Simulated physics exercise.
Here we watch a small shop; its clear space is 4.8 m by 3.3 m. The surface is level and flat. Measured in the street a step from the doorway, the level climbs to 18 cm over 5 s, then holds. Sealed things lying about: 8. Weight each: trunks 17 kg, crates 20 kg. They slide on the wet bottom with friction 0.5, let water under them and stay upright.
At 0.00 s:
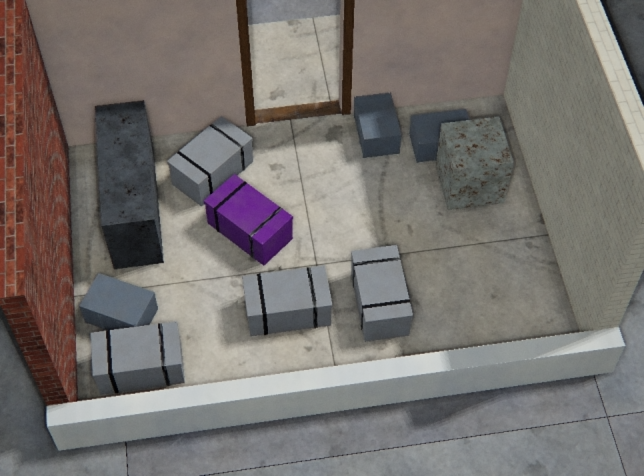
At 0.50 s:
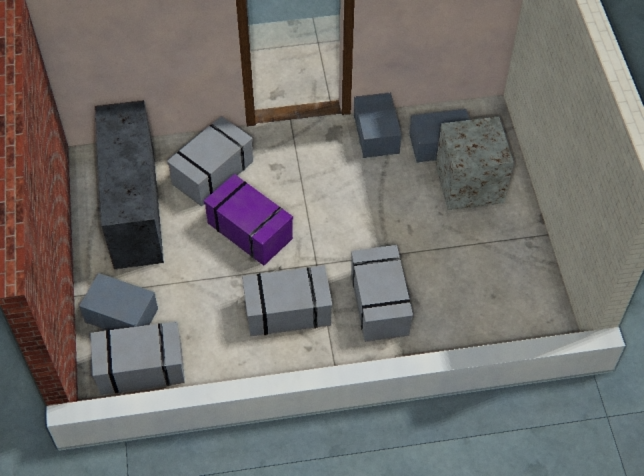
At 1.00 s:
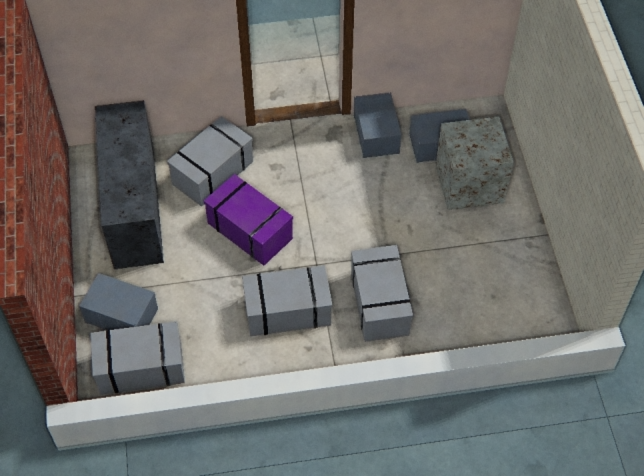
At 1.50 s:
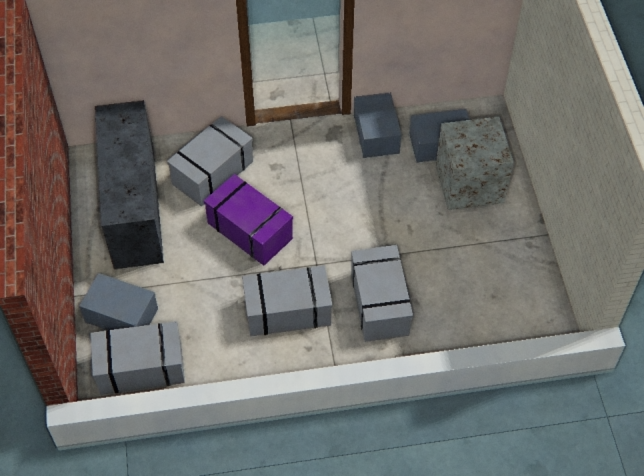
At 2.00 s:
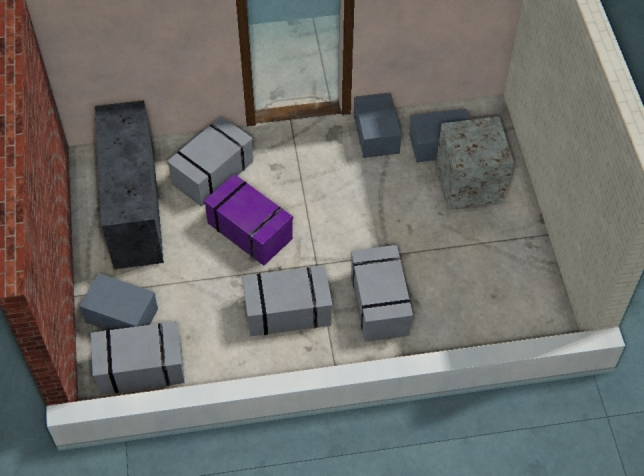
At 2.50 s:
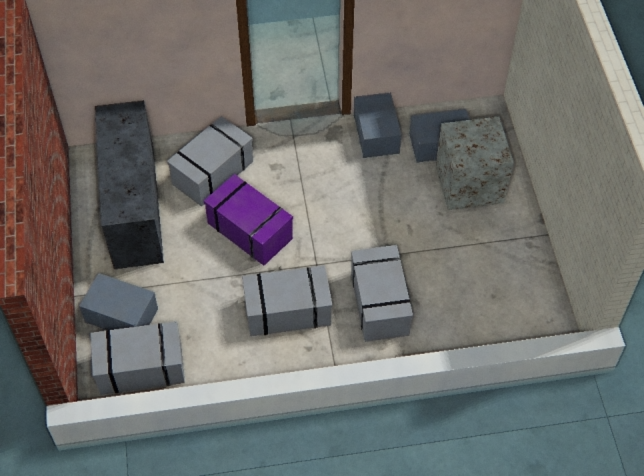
In a small walled shop with an open doorway, bluish water spread over the street outside and crept up to the door's edge, while the purple trunk and the gray boxes stayed still.
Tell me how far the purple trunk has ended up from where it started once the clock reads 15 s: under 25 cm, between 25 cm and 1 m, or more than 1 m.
It is displaced moderately.
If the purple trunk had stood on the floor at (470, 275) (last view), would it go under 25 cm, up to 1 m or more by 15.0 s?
In that run it wanders a bit.
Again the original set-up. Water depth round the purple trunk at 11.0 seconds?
I'd put it at about 5 cm.
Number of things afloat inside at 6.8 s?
Tally: 0 of them.
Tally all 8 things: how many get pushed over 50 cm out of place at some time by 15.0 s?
I get 4.
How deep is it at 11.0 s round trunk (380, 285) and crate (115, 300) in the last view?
I'd put it at 7 cm and 6 cm respectively.
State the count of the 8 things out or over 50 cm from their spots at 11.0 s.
By that time the total stands at 3.
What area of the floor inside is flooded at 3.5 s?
At that time the wet patch spans about 1.5 m2.
After 3.5 s the purple trunk is near (248, 209), 0.0 m from its start, aground; 0 afloat.
After 6.8 s the purple trunk is near (204, 239), 0.6 m from its start, aground; 0 afloat.
After 11.0 s the purple trunk is near (191, 243), 0.7 m from its start, afloat; 4 afloat.
After 15.0 s the purple trunk is near (204, 192), 0.5 m from its start, afloat; 6 afloat.
